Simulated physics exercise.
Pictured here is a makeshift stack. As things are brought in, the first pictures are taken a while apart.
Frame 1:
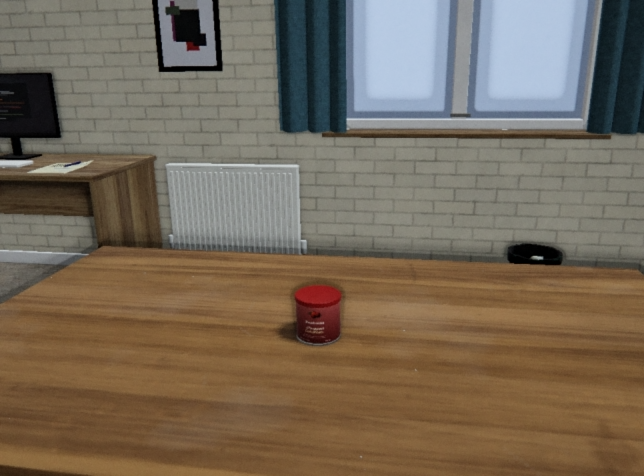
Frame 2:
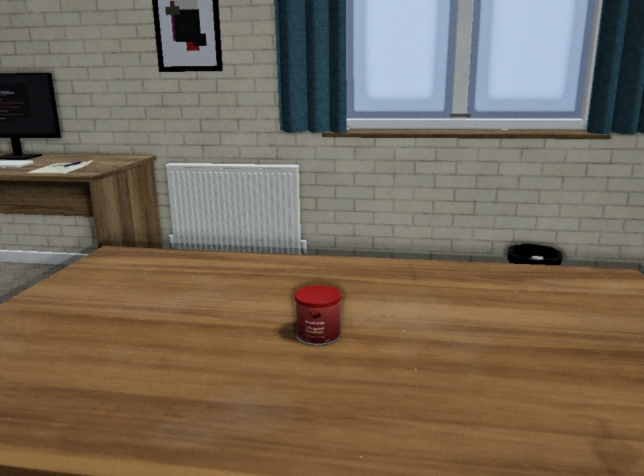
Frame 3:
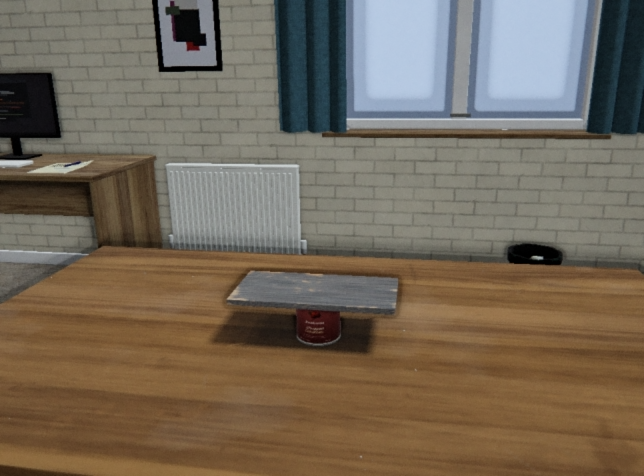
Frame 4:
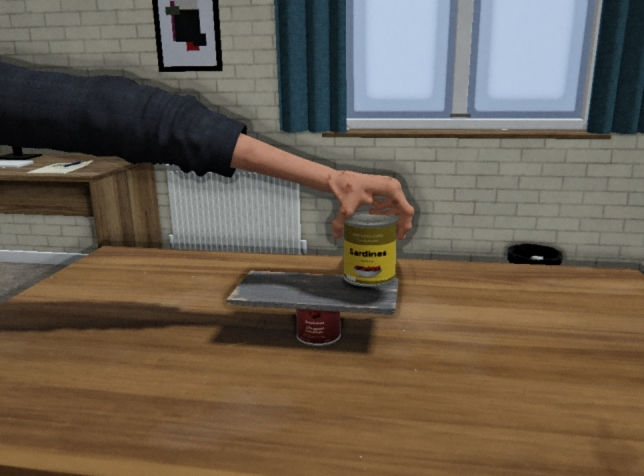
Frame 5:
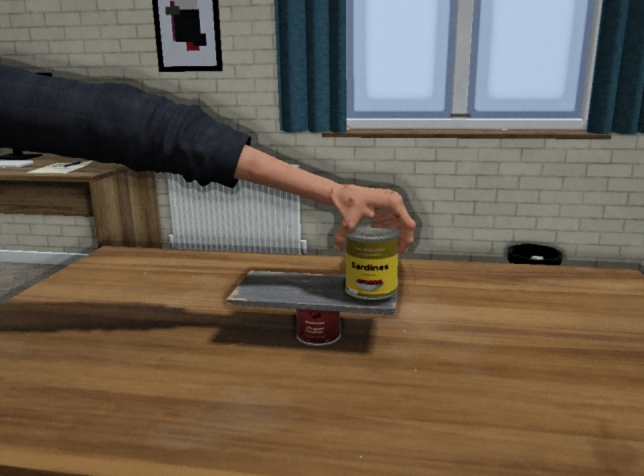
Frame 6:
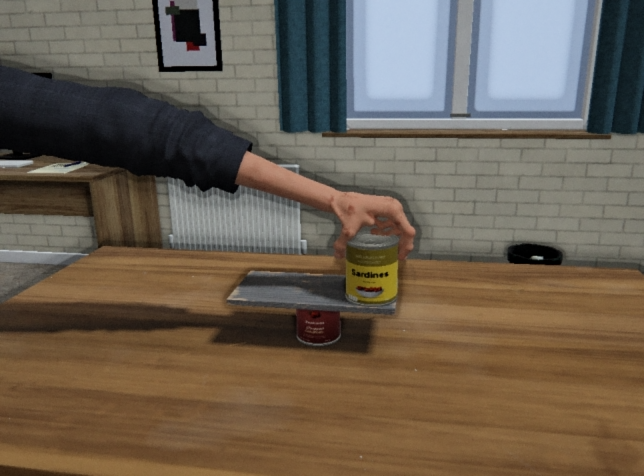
In a room with a pale brick wall, a radiator and a blue-curtained window, a fixed camera looks slightly down across a wooden table. A red tin stands near the middle, with a desk and monitor behind at left. A grey board appears flat on top of the tin, then a dark-sleeved arm from the left lowers a yellow sardine tin onto its right side, still gripping it.
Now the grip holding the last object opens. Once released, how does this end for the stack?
It is going to go wrong.
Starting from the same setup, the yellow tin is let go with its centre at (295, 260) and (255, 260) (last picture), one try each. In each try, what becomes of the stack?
Try one: The stack remains standing; try two: The stack collapses.
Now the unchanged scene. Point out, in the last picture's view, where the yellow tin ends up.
About (441, 338).
Then, 0.40 s later than the last frame, yellow tin now fallen; grey board tilted by 44°.
Then, 0.60 s later than the last frame, grey board tilted by 40°.
When it is over, fallen, yellow tin; left askew, grey board; red tin as before. End places, in pixels of the last picture, yellow tin near (441, 337). The stack gives way.
